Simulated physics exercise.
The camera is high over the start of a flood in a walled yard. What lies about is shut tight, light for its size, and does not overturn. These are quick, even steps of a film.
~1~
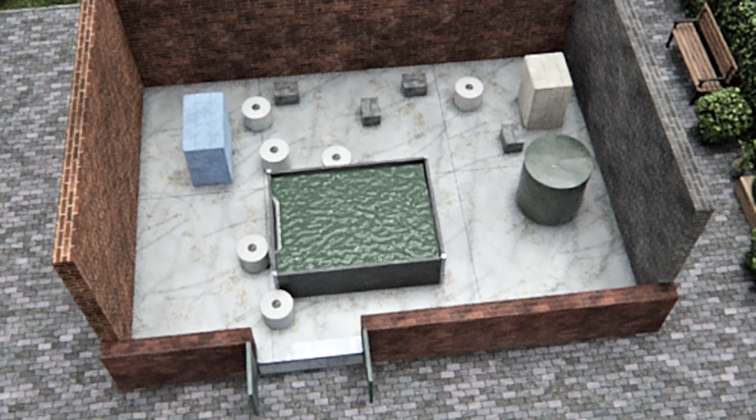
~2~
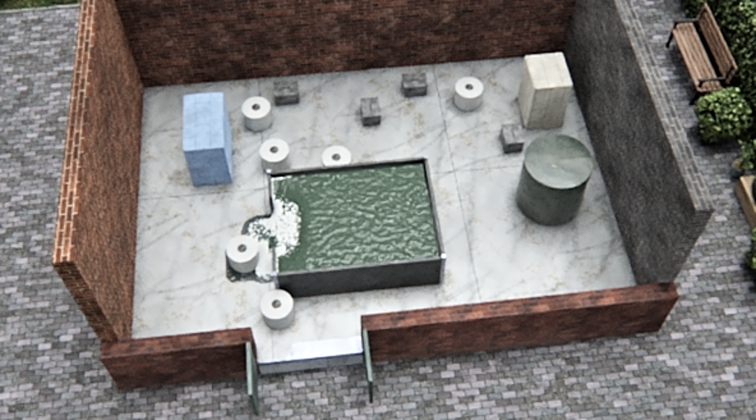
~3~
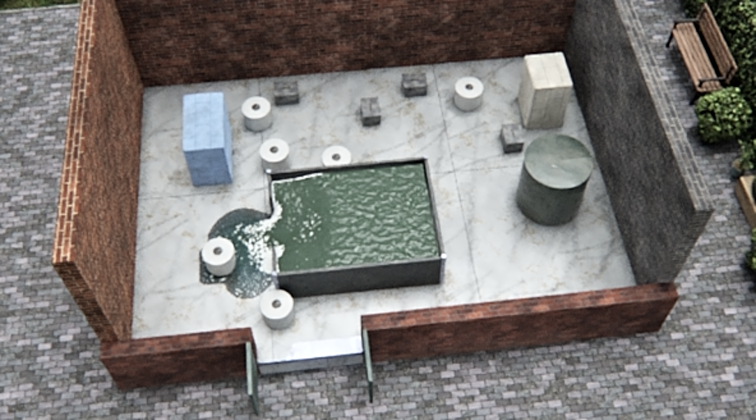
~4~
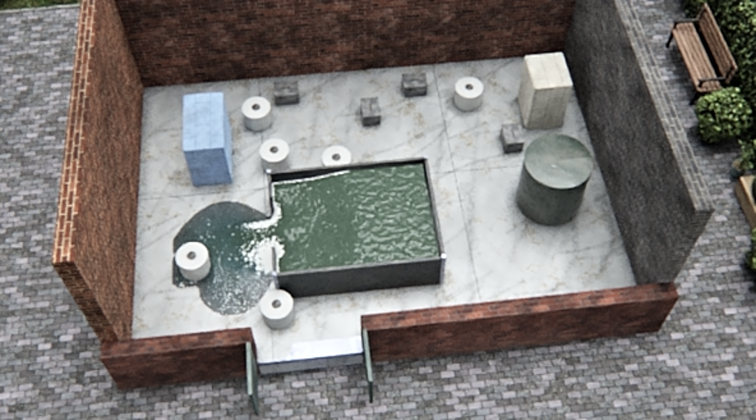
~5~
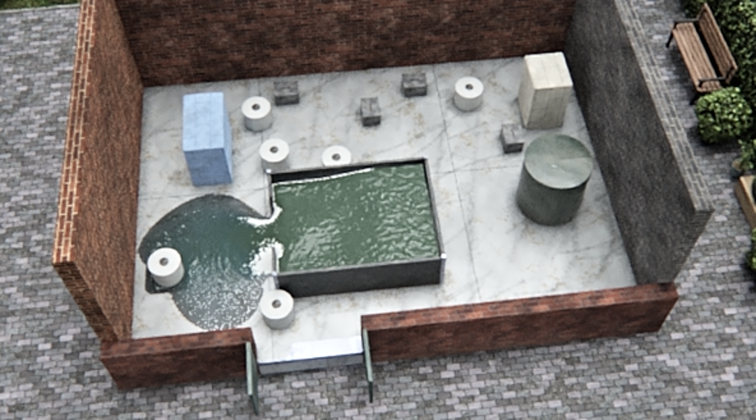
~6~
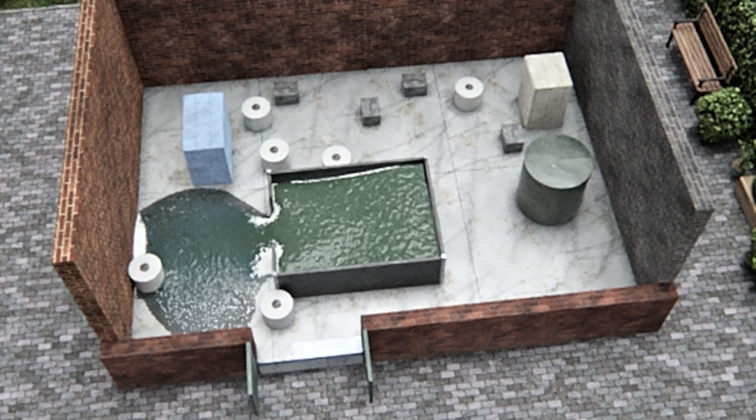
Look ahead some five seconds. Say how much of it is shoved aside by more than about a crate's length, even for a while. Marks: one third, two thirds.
Share: From one to two thirds.
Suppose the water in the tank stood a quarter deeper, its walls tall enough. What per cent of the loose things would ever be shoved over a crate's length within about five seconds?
Close to 60 %.
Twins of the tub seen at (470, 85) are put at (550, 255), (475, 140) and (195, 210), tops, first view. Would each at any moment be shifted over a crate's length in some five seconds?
In turn: Less than that, less than that, pushed that far.
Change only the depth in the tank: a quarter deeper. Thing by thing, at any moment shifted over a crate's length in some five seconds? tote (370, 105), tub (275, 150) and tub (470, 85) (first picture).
As listed: Swept aside, short of that, no.
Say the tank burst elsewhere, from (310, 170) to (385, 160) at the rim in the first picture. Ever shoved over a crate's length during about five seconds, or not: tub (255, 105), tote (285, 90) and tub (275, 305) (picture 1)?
As listed: Shifted that much, swept aside, never so far.
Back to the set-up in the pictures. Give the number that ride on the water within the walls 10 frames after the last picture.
That makes 1.
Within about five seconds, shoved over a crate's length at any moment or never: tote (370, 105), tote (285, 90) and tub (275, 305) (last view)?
As listed: Yes, shifted that much, that far or more.
A moment on, 1 of 10 are well off their spots; 1 afloat.
Next, 1 of 10 are well off their spots; 1 afloat.
Later, 2 of 10 are well off their spots; 2 afloat.
In the end, 5 of 10 are well off their spots, and 5 have been at some point; 1 afloat.
